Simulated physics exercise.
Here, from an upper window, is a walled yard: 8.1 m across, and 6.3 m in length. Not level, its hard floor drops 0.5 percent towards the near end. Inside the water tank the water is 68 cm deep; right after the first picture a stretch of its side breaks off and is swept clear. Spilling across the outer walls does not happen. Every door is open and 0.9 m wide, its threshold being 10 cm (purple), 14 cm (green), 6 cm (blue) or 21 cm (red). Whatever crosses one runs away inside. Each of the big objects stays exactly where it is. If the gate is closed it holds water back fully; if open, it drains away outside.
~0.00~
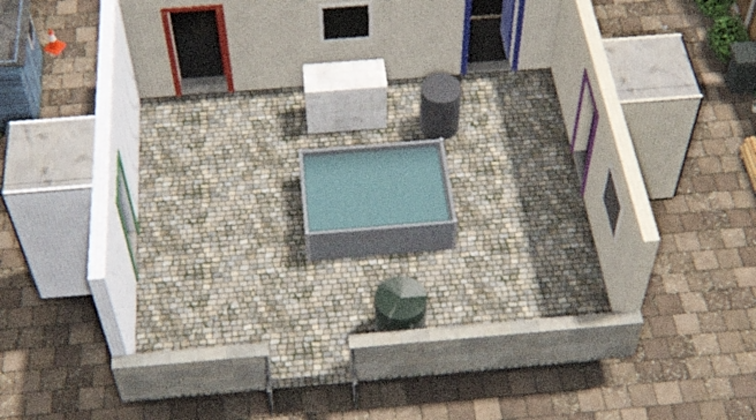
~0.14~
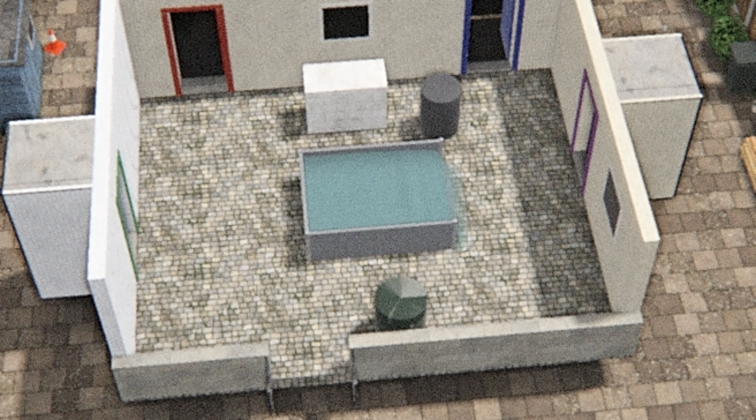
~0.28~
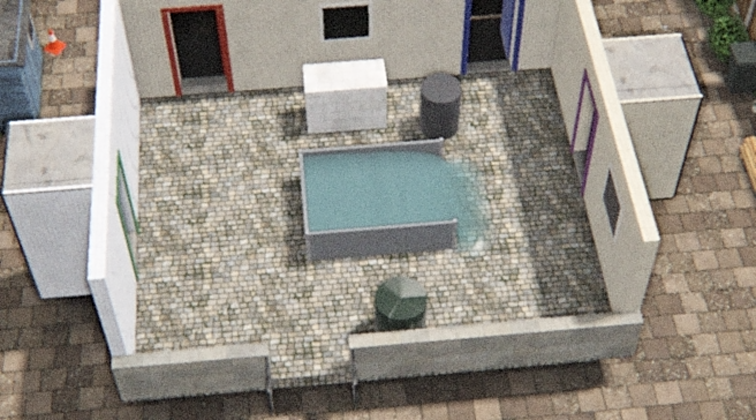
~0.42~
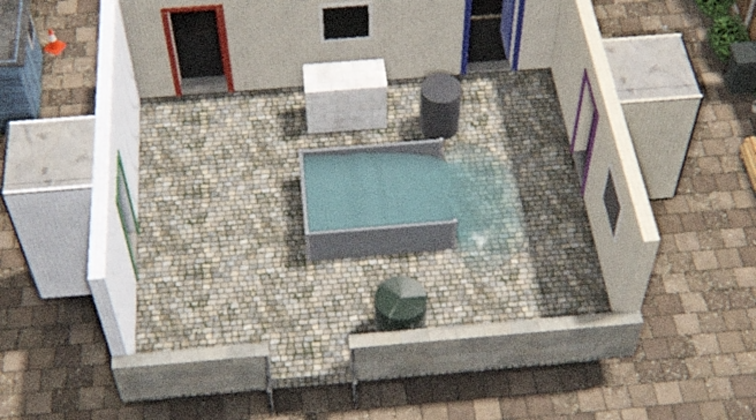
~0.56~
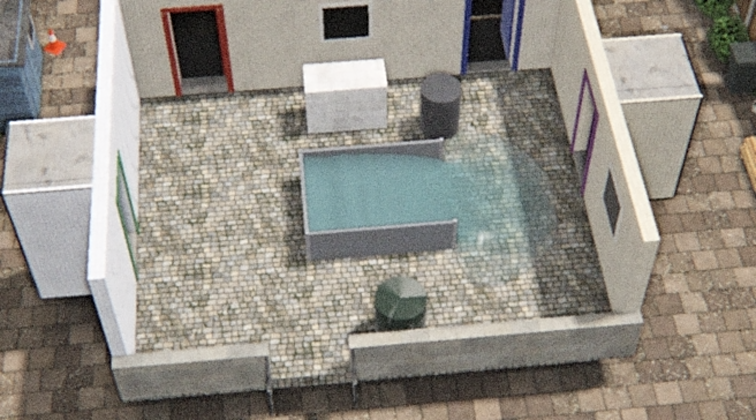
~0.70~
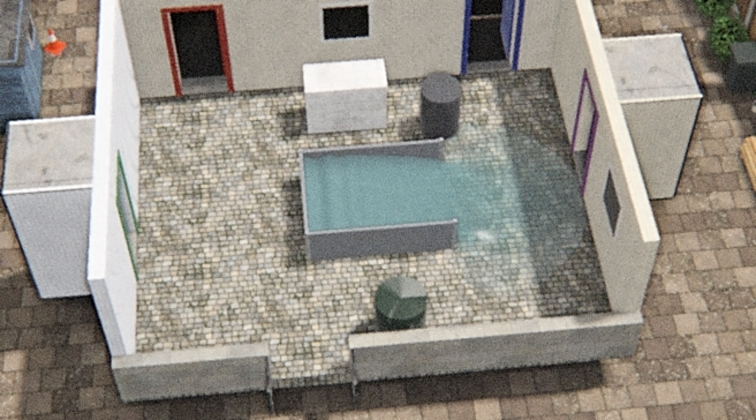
A walled yard with a paved floor held a raised tank of still water until its right side gave way, and the water poured out and spread across the paving towards the right-hand wall.
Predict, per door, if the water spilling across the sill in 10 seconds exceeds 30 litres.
At the end, purple door: Past the set amount. Green door: Under the set amount. Blue door: Past the set amount. Red door: Under the set amount.
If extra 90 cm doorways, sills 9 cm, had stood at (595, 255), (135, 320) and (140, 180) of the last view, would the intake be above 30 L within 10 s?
More, less, less.
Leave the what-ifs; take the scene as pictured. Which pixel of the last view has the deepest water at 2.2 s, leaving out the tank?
Roughly pixel (607, 328).
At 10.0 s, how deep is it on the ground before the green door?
Around 7.0 cm deep.
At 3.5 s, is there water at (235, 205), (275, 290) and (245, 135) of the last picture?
Untouched, untouched, untouched.
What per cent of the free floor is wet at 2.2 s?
Around 25 per cent.
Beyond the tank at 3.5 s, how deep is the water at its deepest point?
Some 32 cm deep.
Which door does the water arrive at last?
Last: Green.
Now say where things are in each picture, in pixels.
In the first picture, the water tank at (376, 188) is whole and still, 68 cm deep.
In the second picture, the front is at (458, 250), 1.0 m from the gap at (445, 197); 0.5 m2 of floor is under water; 68 cm left at the back of the water tank.
In the third picture, water pours out at (445, 199) and has run 1.2 m, to (482, 251); typically 12 cm deep outside, 68 cm at the water tank's back.
In the fourth picture, the front is at (507, 257), 1.6 m from the gap at (445, 200); 3.0 m2 of floor is under water; 68 cm left at the back of the water tank.
In the fifth picture, water pours out at (445, 201) and has run 2.0 m, to (552, 229); typically 8 cm deep outside, 67 cm at the water tank's back.
In the sixth picture, water pours out at (445, 201) and has run 2.5 m, to (582, 213); typically 6 cm deep outside, 62 cm at the water tank's back.
After 1.4 s water covers 25 % of the floor and is deepest (38 cm) near (578, 210); purple door 28 cm at the sill, 72 L in, green door not reached, blue door not reached, red door not reached.
After 2.2 s water covers 25 % of the floor and is deepest (44 cm) near (607, 328); purple door 34 cm at the sill, 209 L in, green door not reached, blue door 2 cm at the sill, 0 L in, red door not reached.
After 3.5 s water covers 40 % of the floor and is deepest (32 cm) near (609, 337); purple door 23 cm at the sill, 370 L in, green door not reached, blue door 15 cm at the sill, 15 L in, red door not reached.
After 6.0 s water covers 65 % of the floor and is deepest (20 cm) near (427, 343); purple door 10 cm at the sill, 426 L in, green door not reached, blue door 11 cm at the sill, 82 L in, red door 3 cm at the sill, 0 L in.
After 10.0 s water covers 90 % of the floor and is deepest (12 cm) near (609, 337); purple door 7 cm at the sill, 427 L in, green door 7 cm at the sill, 0 L in, blue door 7 cm at the sill, 101 L in, red door 2 cm at the sill, 0 L in.
